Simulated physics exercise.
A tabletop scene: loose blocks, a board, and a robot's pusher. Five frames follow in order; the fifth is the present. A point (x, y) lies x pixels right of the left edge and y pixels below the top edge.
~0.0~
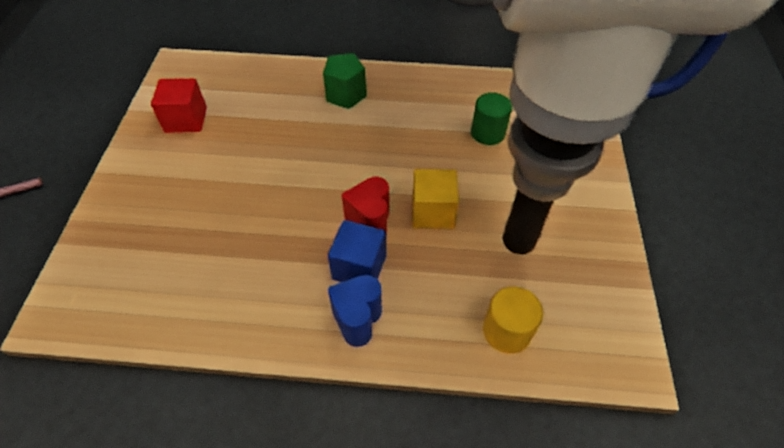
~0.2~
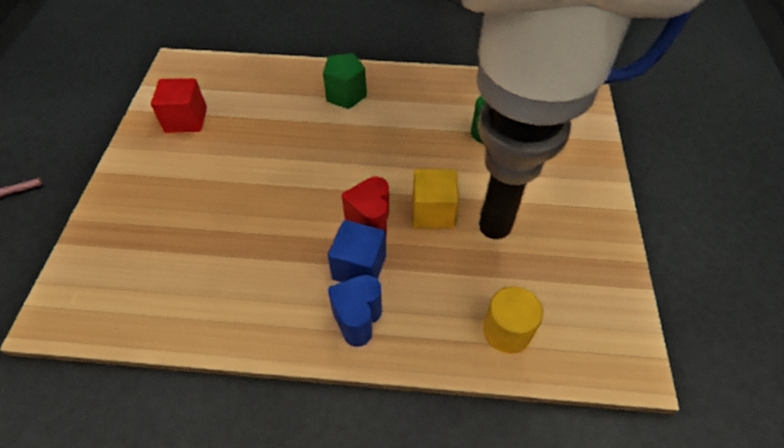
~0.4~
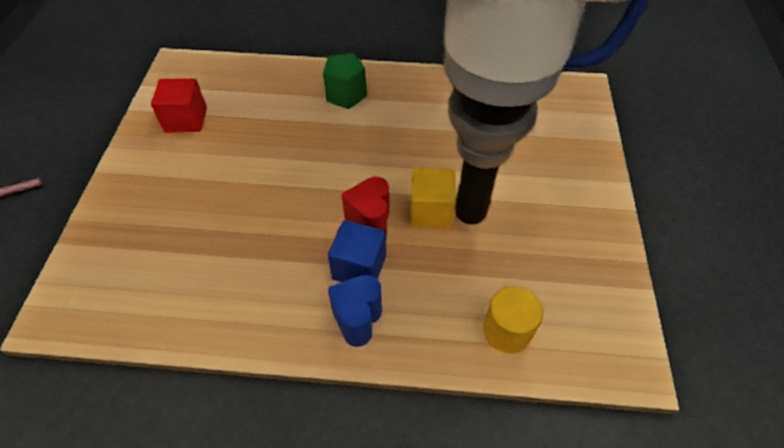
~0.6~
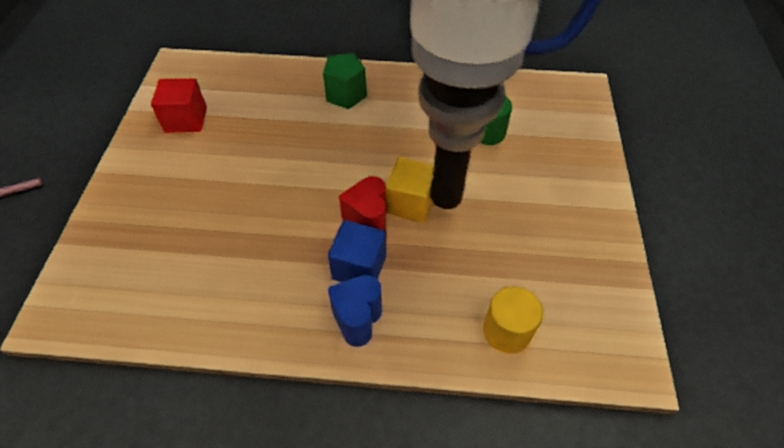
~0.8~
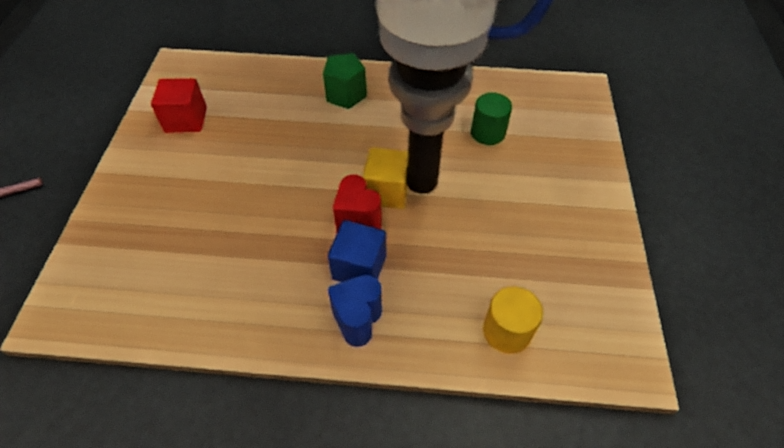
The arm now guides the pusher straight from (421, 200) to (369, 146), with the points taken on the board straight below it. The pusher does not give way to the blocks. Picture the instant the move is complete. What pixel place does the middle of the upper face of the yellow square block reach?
I'd guess (355, 152).
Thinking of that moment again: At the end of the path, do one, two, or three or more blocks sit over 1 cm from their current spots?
I'd put the number at one.
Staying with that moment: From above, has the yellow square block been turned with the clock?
Answer: No.
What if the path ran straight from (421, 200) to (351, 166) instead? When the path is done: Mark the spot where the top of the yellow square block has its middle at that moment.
Somewhere near (312, 139).
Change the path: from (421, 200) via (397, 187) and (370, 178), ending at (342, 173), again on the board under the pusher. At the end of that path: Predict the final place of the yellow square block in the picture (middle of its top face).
At the end it should sit near (305, 138).
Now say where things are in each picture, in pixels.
Pusher tip (519, 242); block tops, red heart-shaped block (369, 196); yellow square block (436, 185), in the first frame.
Pusher (495, 227); blocks unchanged, in the second frame.
Pusher (471, 213); yellow square block (434, 184), in the third frame.
Pusher (447, 198); red heart-shaped block (367, 196); yellow square block (412, 175), in the fourth frame.
Pusher (422, 183); red heart-shaped block (356, 194); yellow square block (387, 164), in the fifth frame.
The first path, step by step. Halfway along, pusher (394, 155); yellow square block (359, 152), turned 30° anticlockwise.
At the end, pusher (368, 129); red heart-shaped block in place; yellow square block (355, 152), turned 45° anticlockwise.
